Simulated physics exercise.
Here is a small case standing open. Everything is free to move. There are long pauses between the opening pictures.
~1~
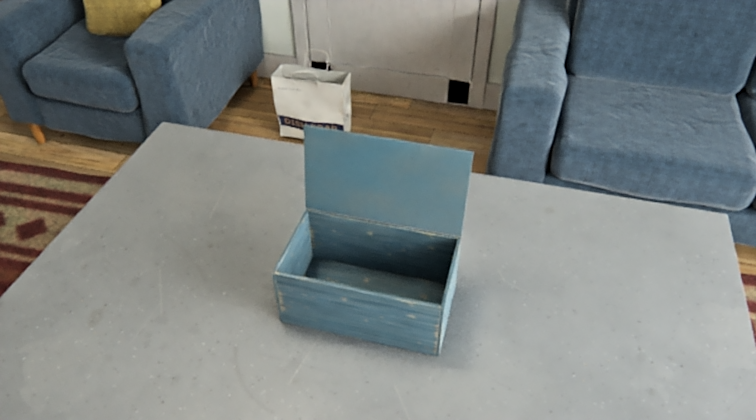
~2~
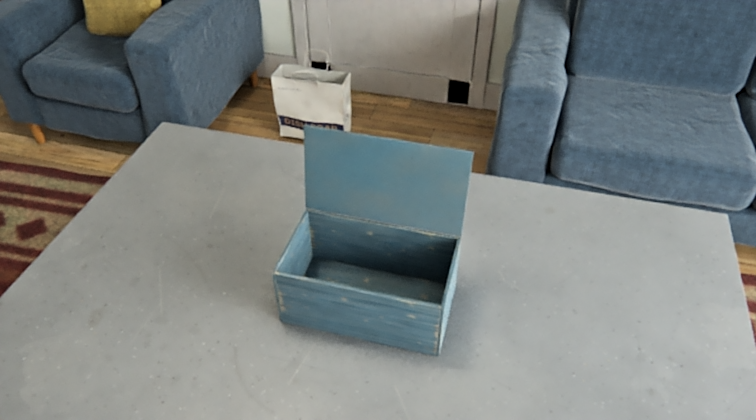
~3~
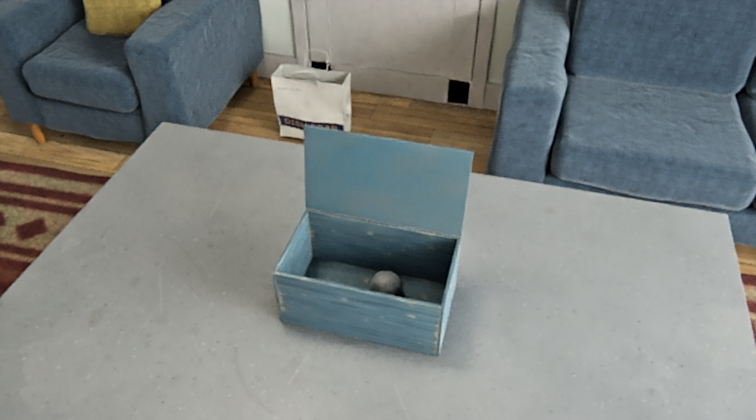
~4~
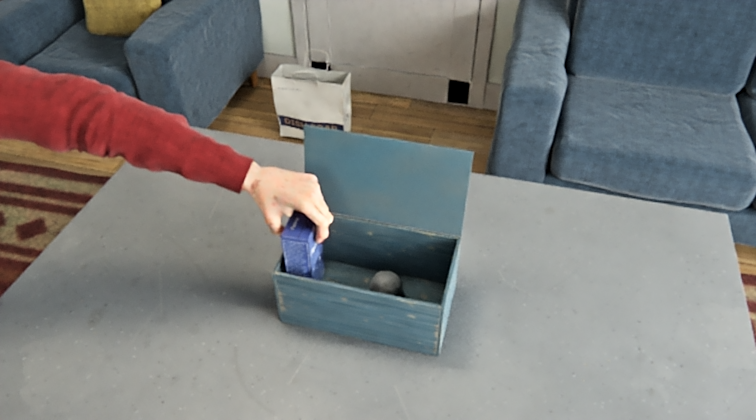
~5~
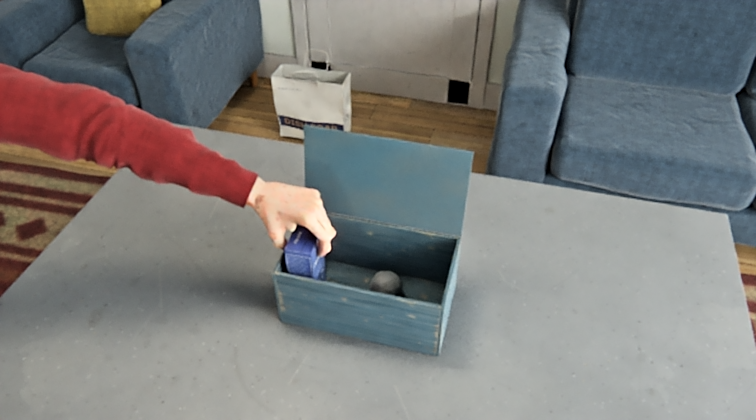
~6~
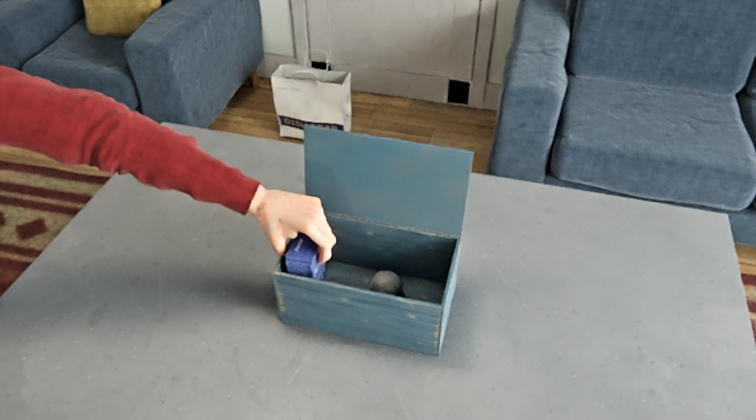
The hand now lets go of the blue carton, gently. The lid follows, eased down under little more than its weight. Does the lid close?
Here the lid will not close.
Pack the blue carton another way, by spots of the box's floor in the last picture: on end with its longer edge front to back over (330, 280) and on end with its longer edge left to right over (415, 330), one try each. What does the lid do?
First try: It will not close; second try: It will not close.
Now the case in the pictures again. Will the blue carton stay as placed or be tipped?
It keeps its pose.
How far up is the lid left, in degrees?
About 18°.
Then, 1.20 s after the last picture, lid starting down.
Then, 1.60 s after the last picture, lid 58° above the rim.
Then, 1.90 s after the last picture, lid 31° above the rim.
At rest, lid 17° above the rim; both in place. Seen from the same camera at the end, blue carton near (308, 275).
